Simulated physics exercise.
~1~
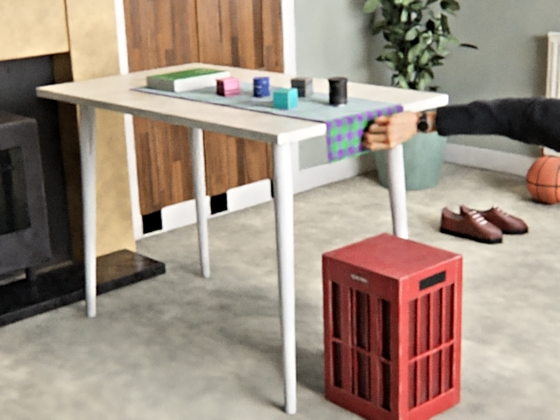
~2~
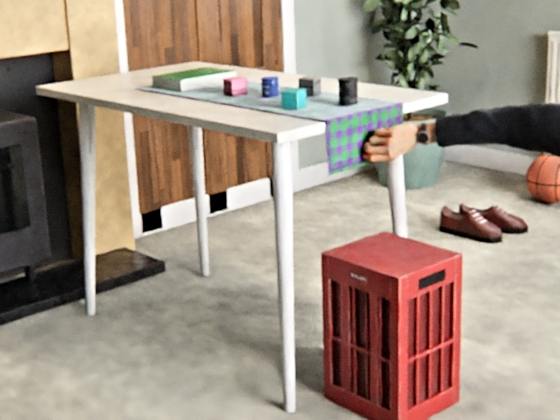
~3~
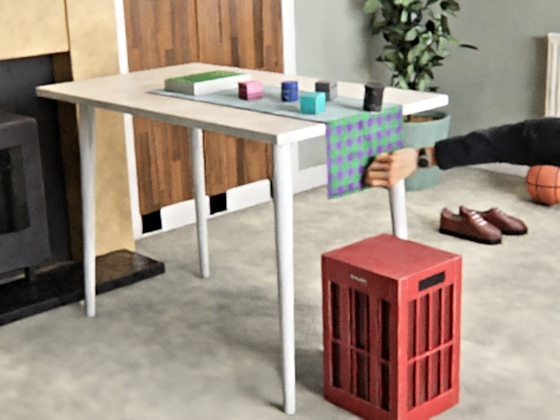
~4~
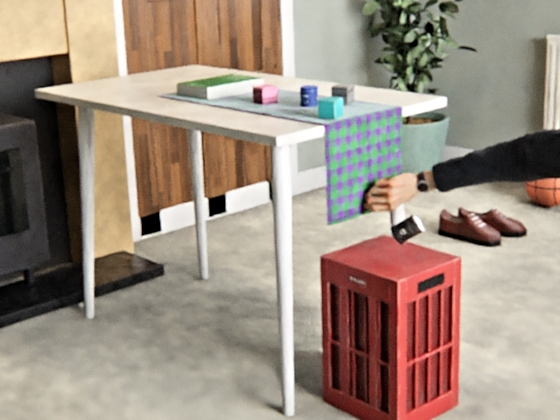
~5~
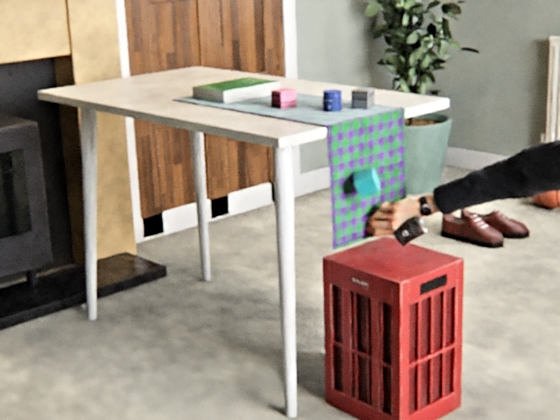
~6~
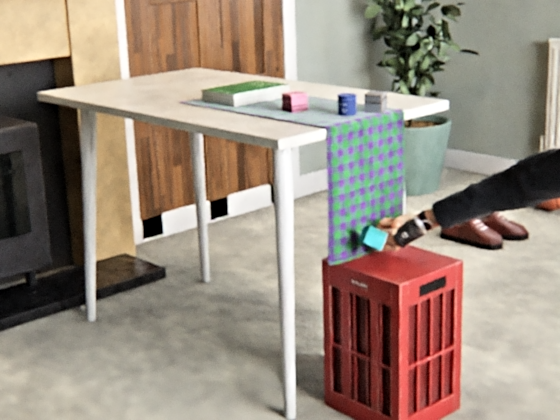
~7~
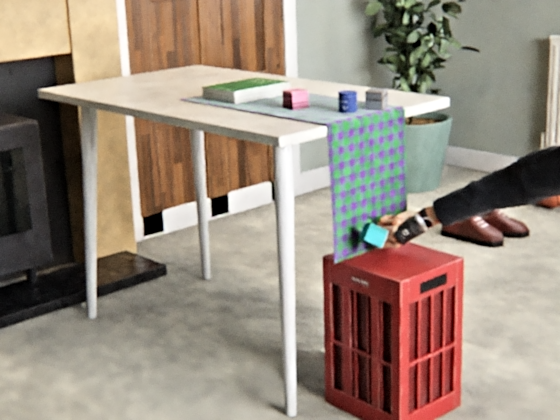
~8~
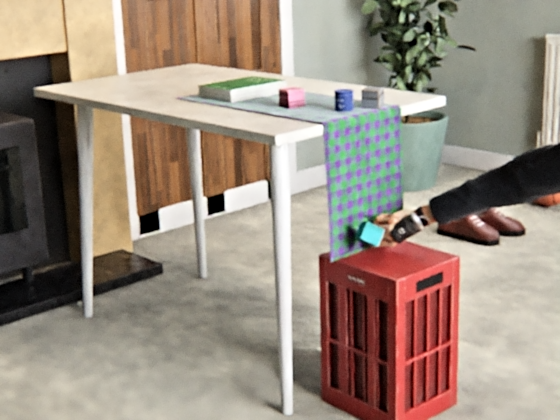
Hand pulling a checked runner down over a table's end, dropping a black can, then a turquoise cube; three objects stay on top.
